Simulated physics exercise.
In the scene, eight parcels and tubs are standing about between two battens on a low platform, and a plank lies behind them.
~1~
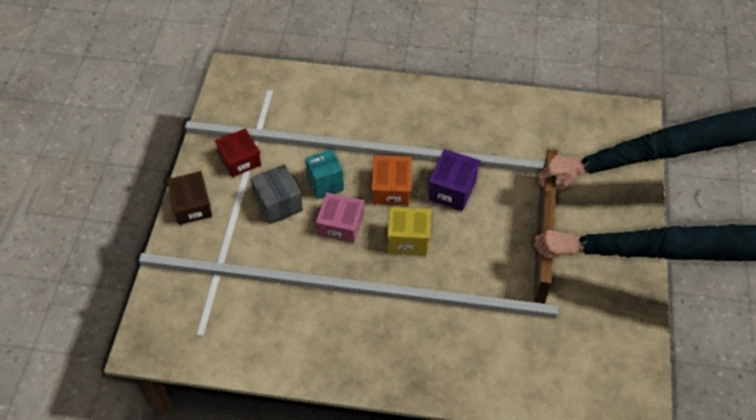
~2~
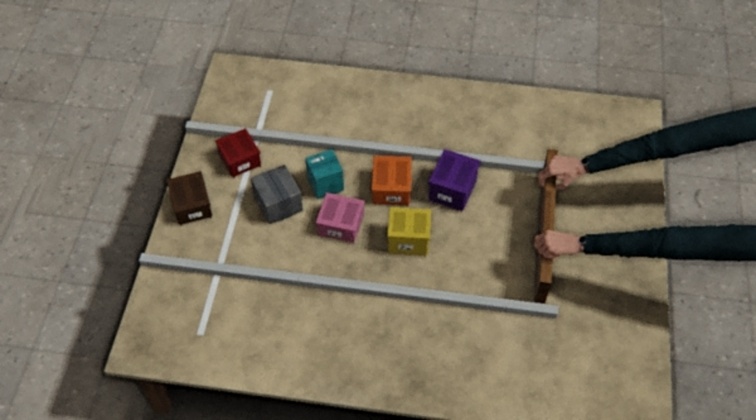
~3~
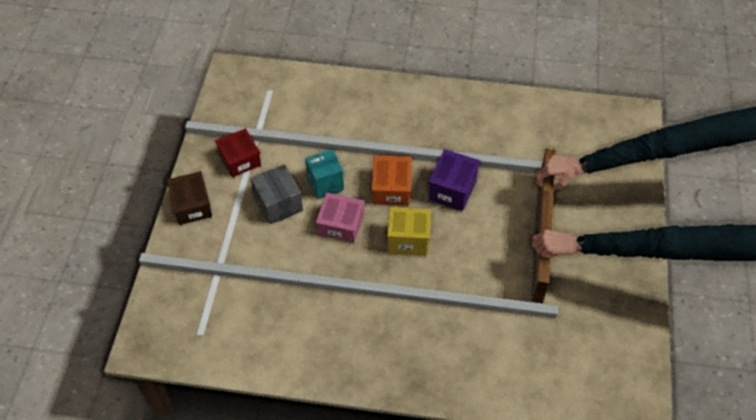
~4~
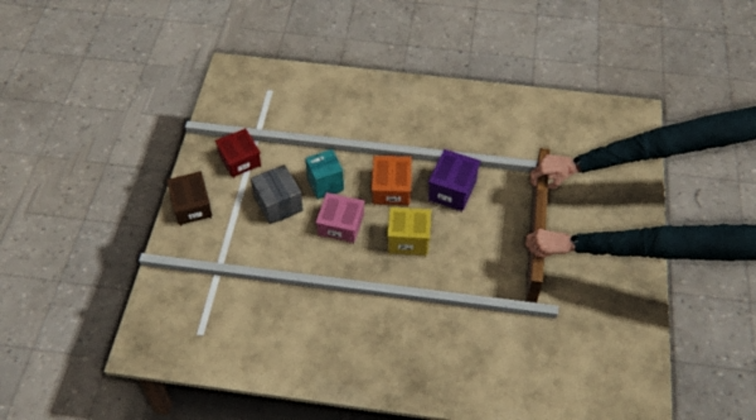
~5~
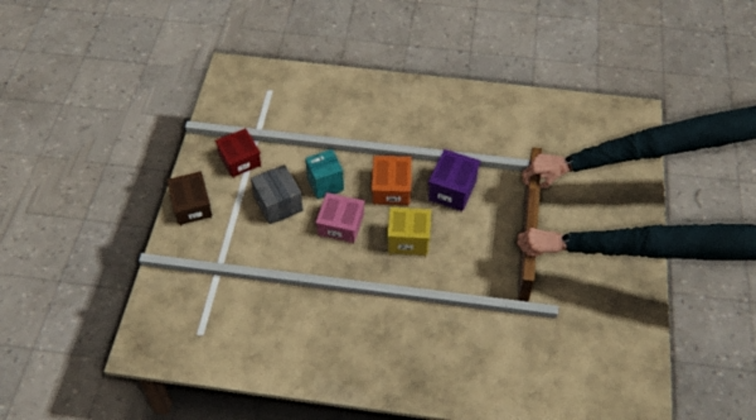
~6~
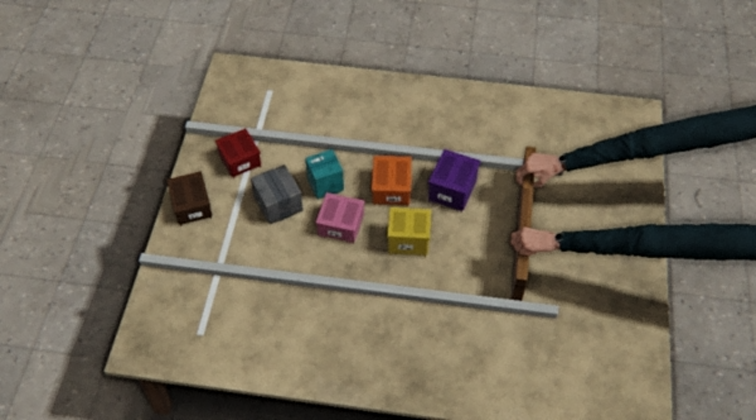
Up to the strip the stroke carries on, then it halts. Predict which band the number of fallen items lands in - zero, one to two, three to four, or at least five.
The ones that plunge will number three or four.
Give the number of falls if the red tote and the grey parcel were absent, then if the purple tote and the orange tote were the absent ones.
The counts: 2 and 2.
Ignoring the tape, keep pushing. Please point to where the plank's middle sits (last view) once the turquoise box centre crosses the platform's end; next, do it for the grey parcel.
The middle is at (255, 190) when it's the turquoise box, and at (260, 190) when it's the grey parcel.
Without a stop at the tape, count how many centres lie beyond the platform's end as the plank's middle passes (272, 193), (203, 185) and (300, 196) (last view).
Result per place: 2; 6; 0.
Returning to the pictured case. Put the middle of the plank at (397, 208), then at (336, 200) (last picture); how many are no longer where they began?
Note: First position 5; second position 7.
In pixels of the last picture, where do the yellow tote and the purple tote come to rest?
Final positions - yellow tote around (212, 207), purple tote around (227, 157).
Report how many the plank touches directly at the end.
The count in contact is 2.
Soon after, none off yet; brown tote at rest near (190, 199); red tote at rest near (239, 153); grey parcel at rest near (277, 195).
By the end, the number that fall off is three or four; fallen, turquoise box, grey parcel, red tote and brown tote.
